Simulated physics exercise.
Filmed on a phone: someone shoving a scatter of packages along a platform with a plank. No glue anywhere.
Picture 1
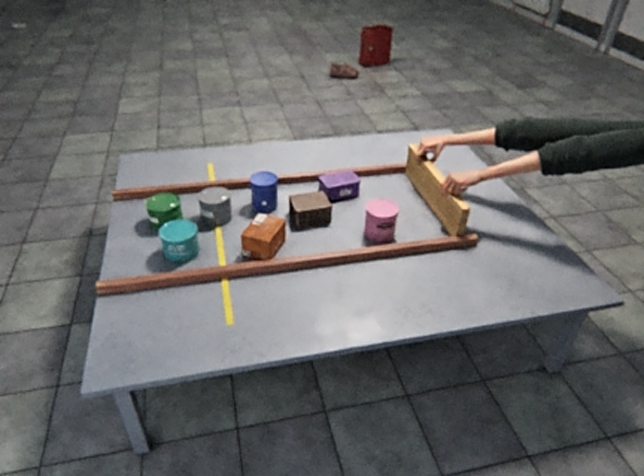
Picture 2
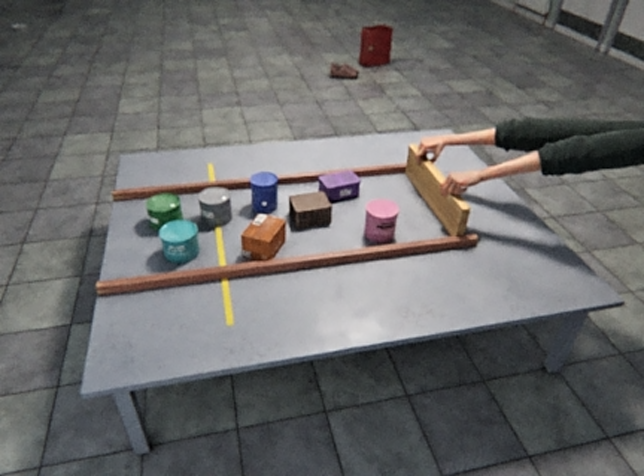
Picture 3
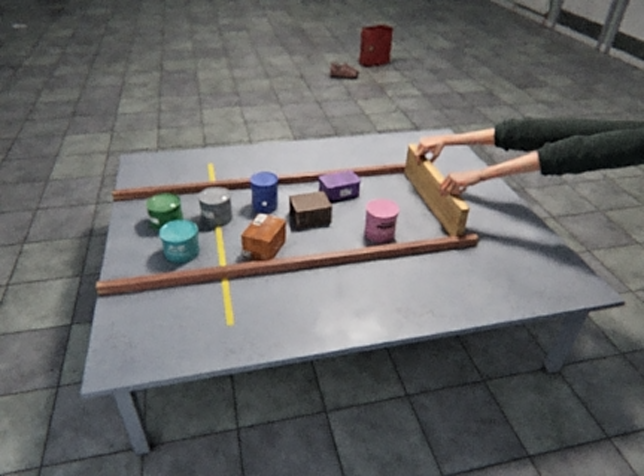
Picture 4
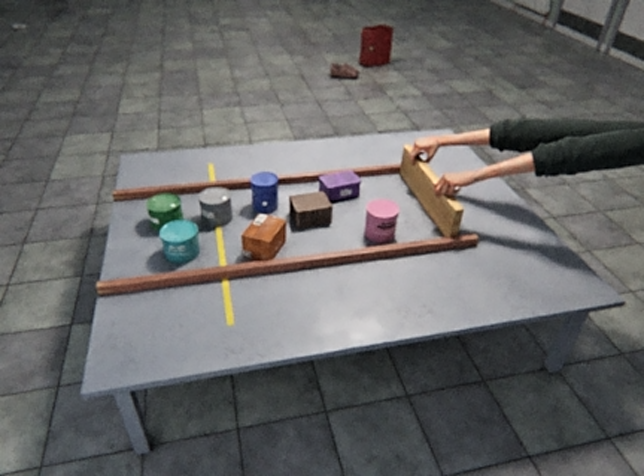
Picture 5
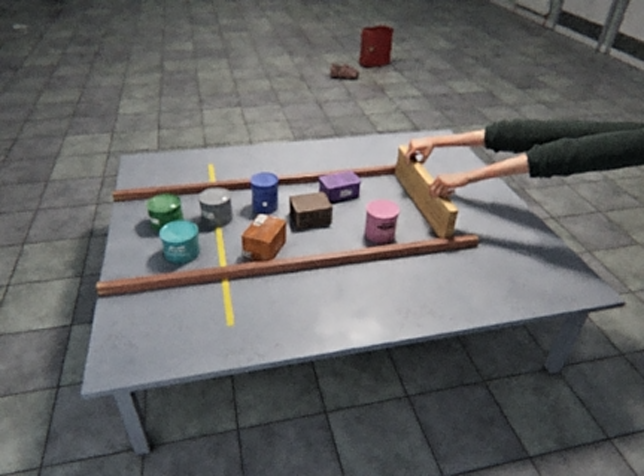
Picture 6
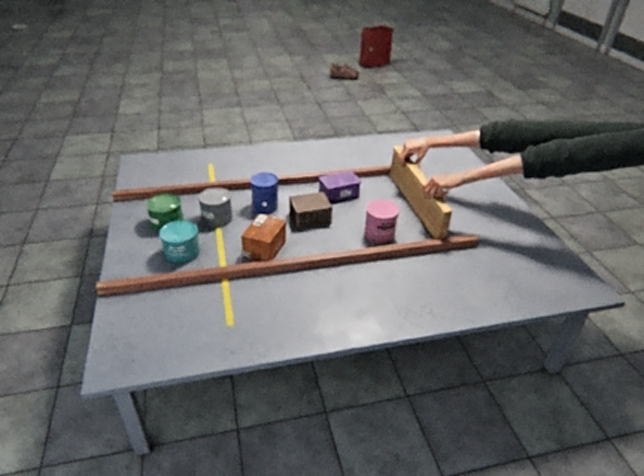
In the video, two hands hold a wooden plank at the right of a table scattered with colourful canisters and boxes between two rails, then slide it a short way left while the packages stay still.
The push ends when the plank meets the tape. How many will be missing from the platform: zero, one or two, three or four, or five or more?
The number that fall off is zero.
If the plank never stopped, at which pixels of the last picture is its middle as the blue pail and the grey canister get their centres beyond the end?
Near (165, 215) and (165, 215).
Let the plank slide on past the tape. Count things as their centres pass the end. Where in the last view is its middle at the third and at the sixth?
At (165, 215) for the third, at (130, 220) for the sixth.
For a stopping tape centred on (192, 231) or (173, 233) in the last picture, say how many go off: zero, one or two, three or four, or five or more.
Taking them in turn, 1 or 2; one to two.
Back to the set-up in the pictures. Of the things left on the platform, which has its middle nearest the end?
Foremost is the green canister.
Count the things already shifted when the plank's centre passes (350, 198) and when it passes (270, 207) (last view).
First 2, then 6.
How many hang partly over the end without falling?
That would be 0.
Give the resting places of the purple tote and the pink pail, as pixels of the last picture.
First (196, 200), then (203, 243).
A little later, none off yet; green canister at rest near (165, 213); turquoise pail at rest near (180, 242); grey canister at rest near (216, 207).
Next, none off yet; green canister at rest near (165, 213); turquoise pail at rest near (180, 242); grey canister shifted a little near (206, 210).
When it is over, the number that fall off is zero.
